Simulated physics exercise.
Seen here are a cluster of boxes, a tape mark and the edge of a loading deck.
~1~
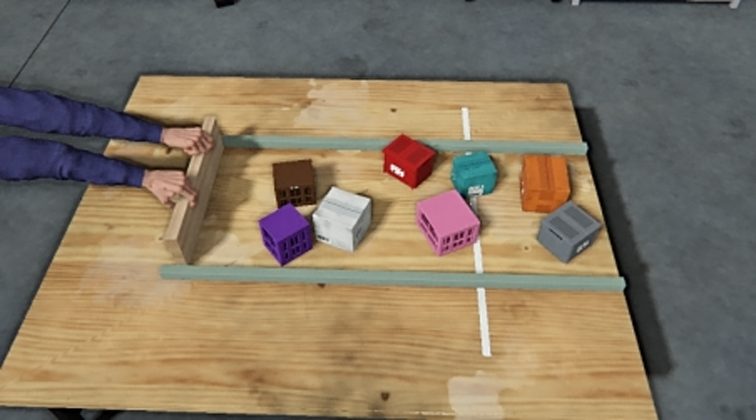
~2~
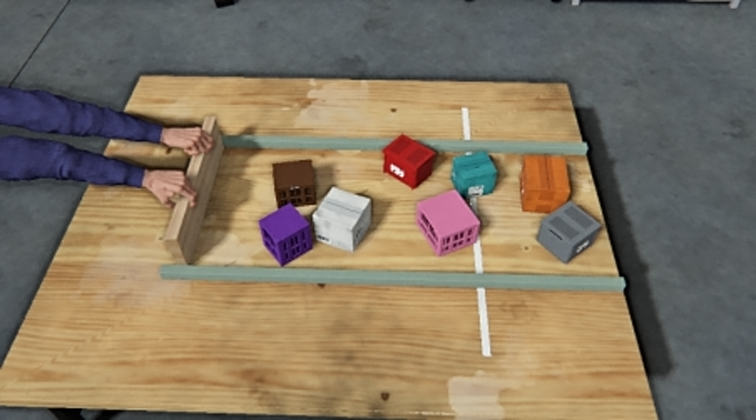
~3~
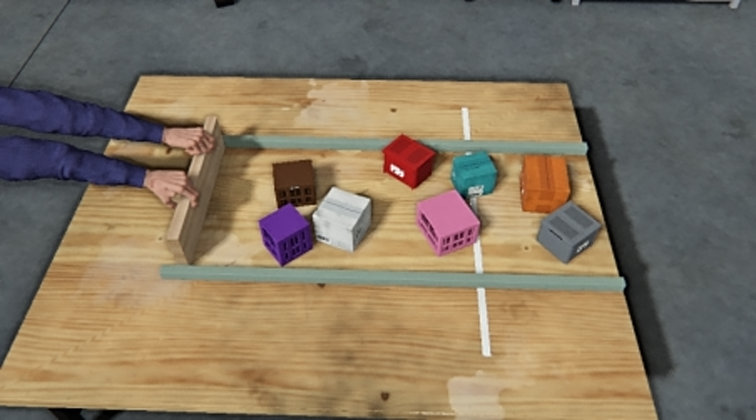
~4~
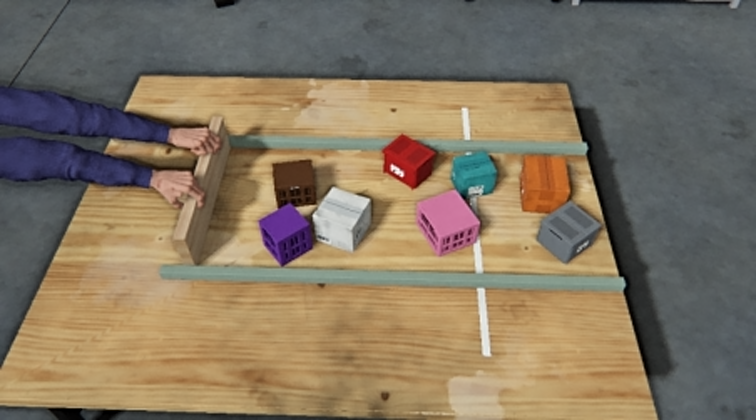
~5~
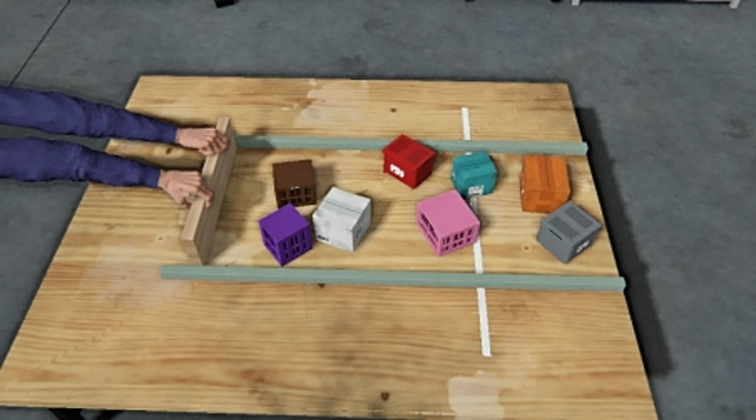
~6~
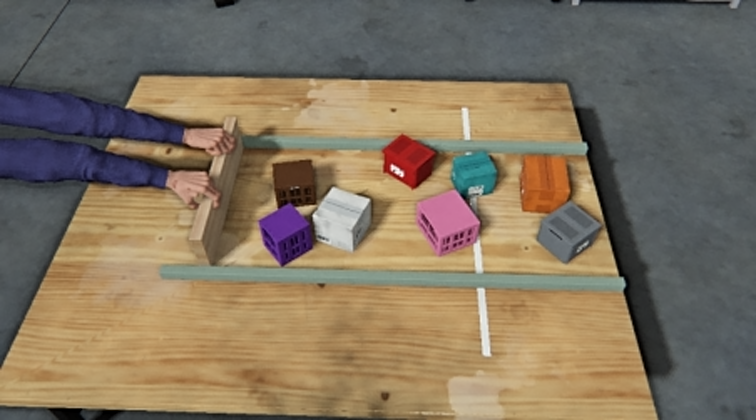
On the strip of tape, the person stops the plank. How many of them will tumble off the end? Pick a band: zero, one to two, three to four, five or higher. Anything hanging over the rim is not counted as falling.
Band: Zero.
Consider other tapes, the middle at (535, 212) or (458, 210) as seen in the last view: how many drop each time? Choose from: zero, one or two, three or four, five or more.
One after the other, that's either one or two for the first and not one for the second.
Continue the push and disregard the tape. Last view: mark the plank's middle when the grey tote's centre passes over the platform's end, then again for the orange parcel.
(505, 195) and then (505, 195), give or take.
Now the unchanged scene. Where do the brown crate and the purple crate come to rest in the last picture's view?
Final spots - brown crate (492, 180), purple crate (500, 252).
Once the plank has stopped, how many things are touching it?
The answer is 4.
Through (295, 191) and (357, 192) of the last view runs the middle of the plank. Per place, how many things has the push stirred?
Answer - first 3, then 4.
Soon after, none off yet; grey tote at rest near (567, 233); orange parcel at rest near (544, 185); turquoise box at rest near (473, 176).
In the end, the number that fall off is zero.
